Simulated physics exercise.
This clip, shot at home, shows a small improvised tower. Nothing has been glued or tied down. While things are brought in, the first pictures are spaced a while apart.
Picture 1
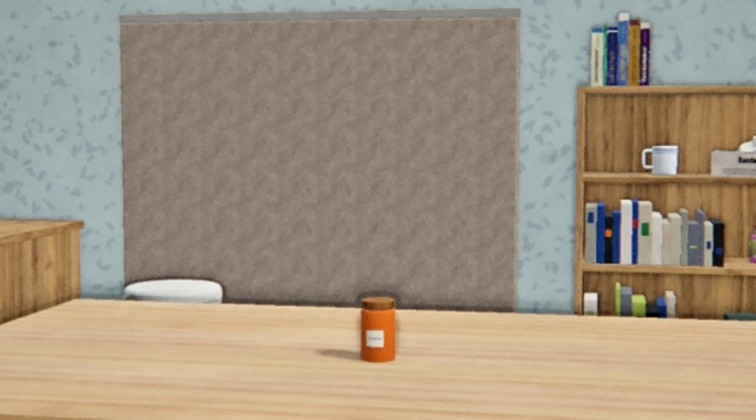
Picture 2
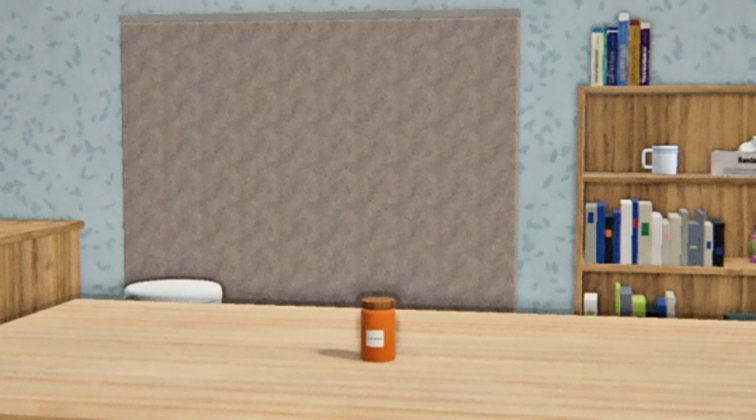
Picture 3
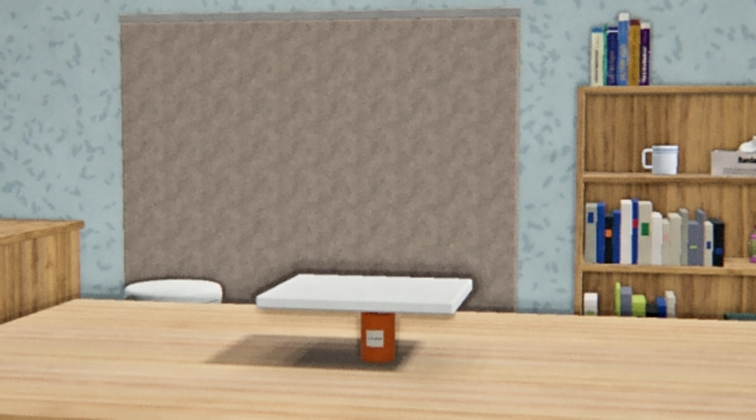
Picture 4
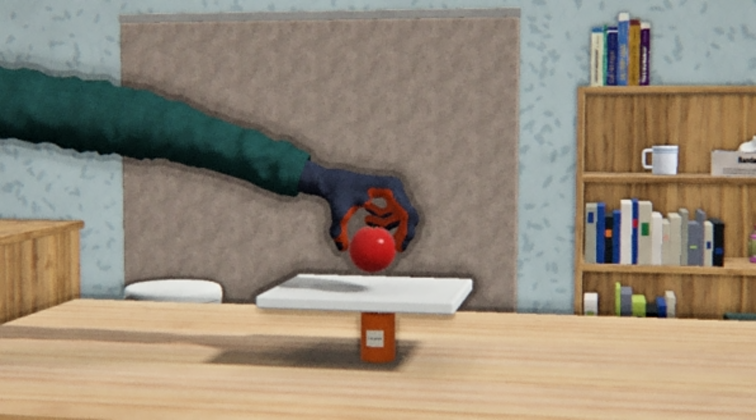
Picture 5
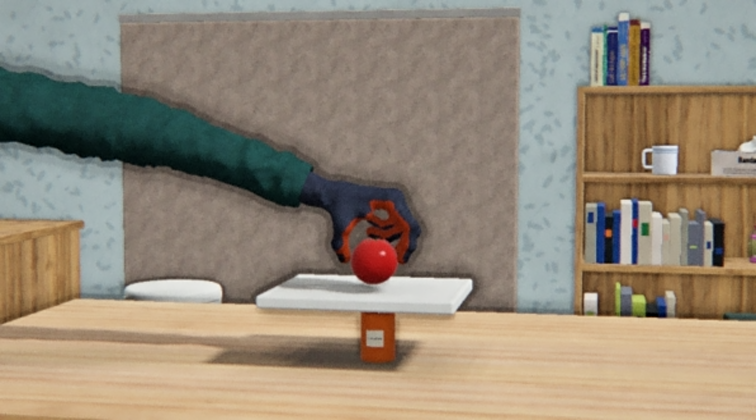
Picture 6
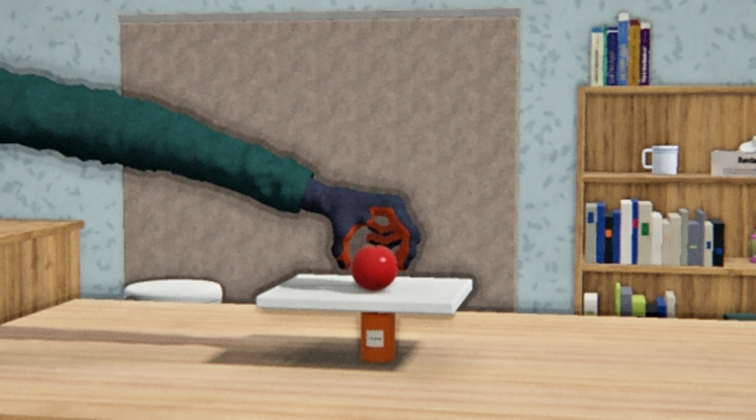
A gloved hand lowers a red tomato onto a white lid atop an orange jar.
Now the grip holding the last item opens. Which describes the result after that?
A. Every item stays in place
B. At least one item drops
(A) Every item stays in place.
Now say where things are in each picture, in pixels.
In the first frame, the last thing is not in view yet.
In the second frame, the last thing is not in view yet.
In the third frame, the last thing is not in view yet; white lid (370, 293).
The fourth frame shows still above its spot; red tomato (372, 249); white lid (370, 293).
The fifth frame shows still above its spot; red tomato (374, 261); white lid (370, 293).
The sixth frame shows in place under the hand; red tomato (374, 268); white lid (370, 293).
Then, 0.30 s later than the last frame, all is still.
Then, 0.70 s later than the last frame, red tomato resting near (374, 269).
When it is over, all 3 as before. End places, in pixels of the last picture, red tomato near (374, 269). The stack keeps its balance.
